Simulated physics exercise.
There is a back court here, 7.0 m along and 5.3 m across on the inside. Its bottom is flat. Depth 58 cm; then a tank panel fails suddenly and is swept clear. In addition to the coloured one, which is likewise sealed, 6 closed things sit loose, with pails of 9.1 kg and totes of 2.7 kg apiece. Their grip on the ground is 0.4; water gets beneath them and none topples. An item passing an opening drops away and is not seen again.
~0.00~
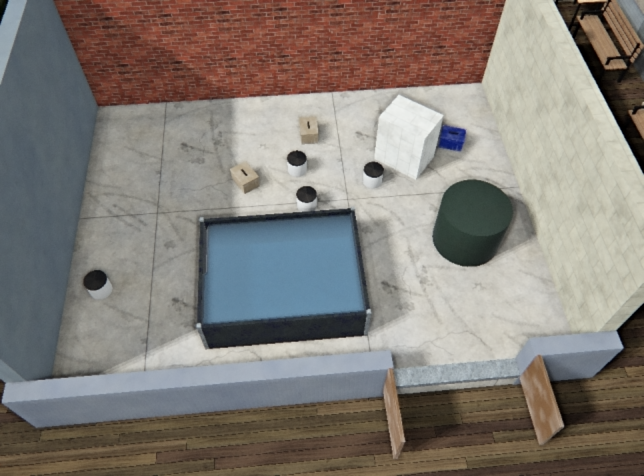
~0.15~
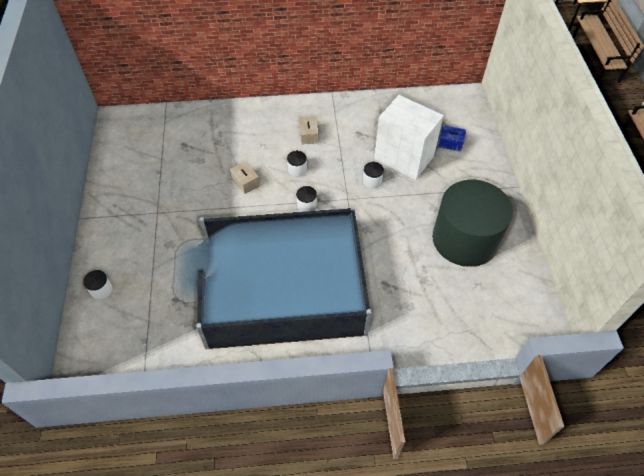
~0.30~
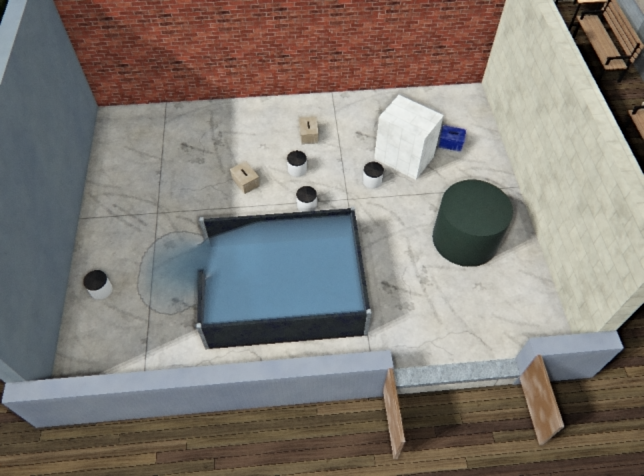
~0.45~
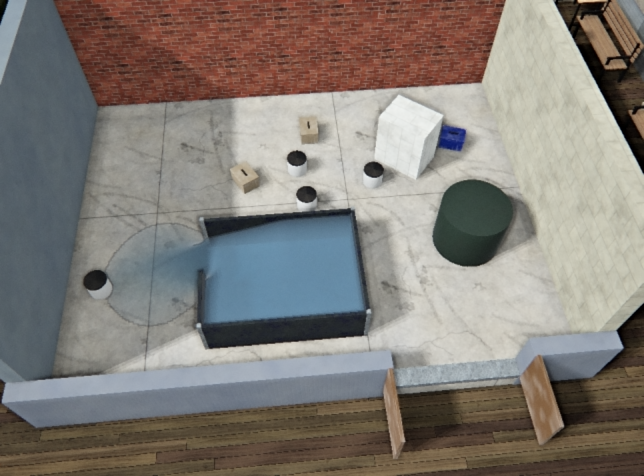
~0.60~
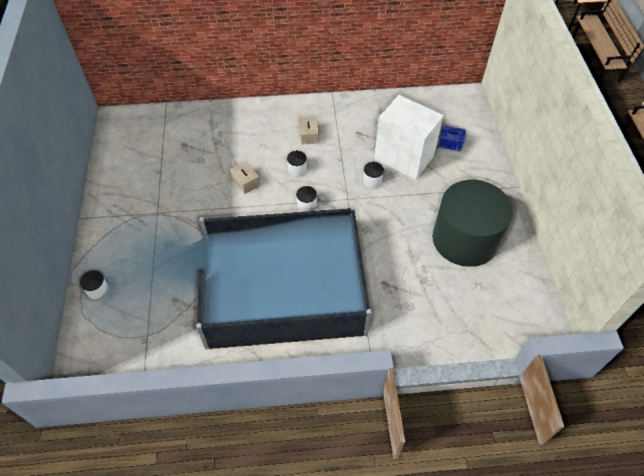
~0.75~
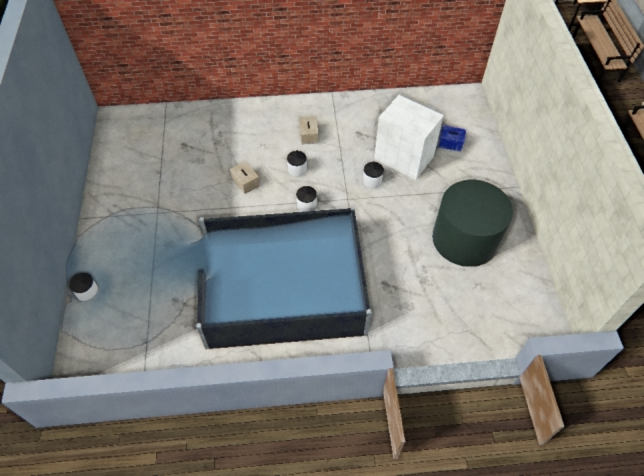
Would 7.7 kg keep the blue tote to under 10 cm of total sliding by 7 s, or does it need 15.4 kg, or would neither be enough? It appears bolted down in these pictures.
7.7 kg is enough.
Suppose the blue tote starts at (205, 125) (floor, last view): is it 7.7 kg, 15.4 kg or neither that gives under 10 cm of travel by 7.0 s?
Looks like the outcome is this: No option works.
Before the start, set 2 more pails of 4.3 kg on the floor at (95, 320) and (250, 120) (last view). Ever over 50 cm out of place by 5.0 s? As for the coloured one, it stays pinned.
Result, in order - above threshold; above threshold.
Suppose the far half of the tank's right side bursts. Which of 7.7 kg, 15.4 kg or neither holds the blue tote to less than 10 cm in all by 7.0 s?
Under that change, neither pick does it.
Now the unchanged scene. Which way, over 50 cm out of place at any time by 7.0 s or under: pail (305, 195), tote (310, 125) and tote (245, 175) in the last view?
Result, in sequence - within the limit; exceeds the limit; within the limit.
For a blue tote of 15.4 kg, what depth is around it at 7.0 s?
Depth: Approx. 2 cm.
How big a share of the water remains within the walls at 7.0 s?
98 %.
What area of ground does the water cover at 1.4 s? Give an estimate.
My estimate is roughly 9.5 m2.
After 1.4 s the blue tote would be 0 cm from its start with 7.7 kg and 0 cm from its start with 15.4 kg; 0 cm of water round it then.
After 3.1 s the blue tote would be 0 cm from its start with 7.7 kg and 0 cm from its start with 15.4 kg; 0 cm of water round it then.
After 4.9 s the blue tote would be 0 cm from its start with 7.7 kg and 0 cm from its start with 15.4 kg; 0 cm of water round it then.
After 7.0 s the blue tote would be 0 cm from its start with 7.7 kg and 0 cm from its start with 15.4 kg; 2 cm of water round it then.
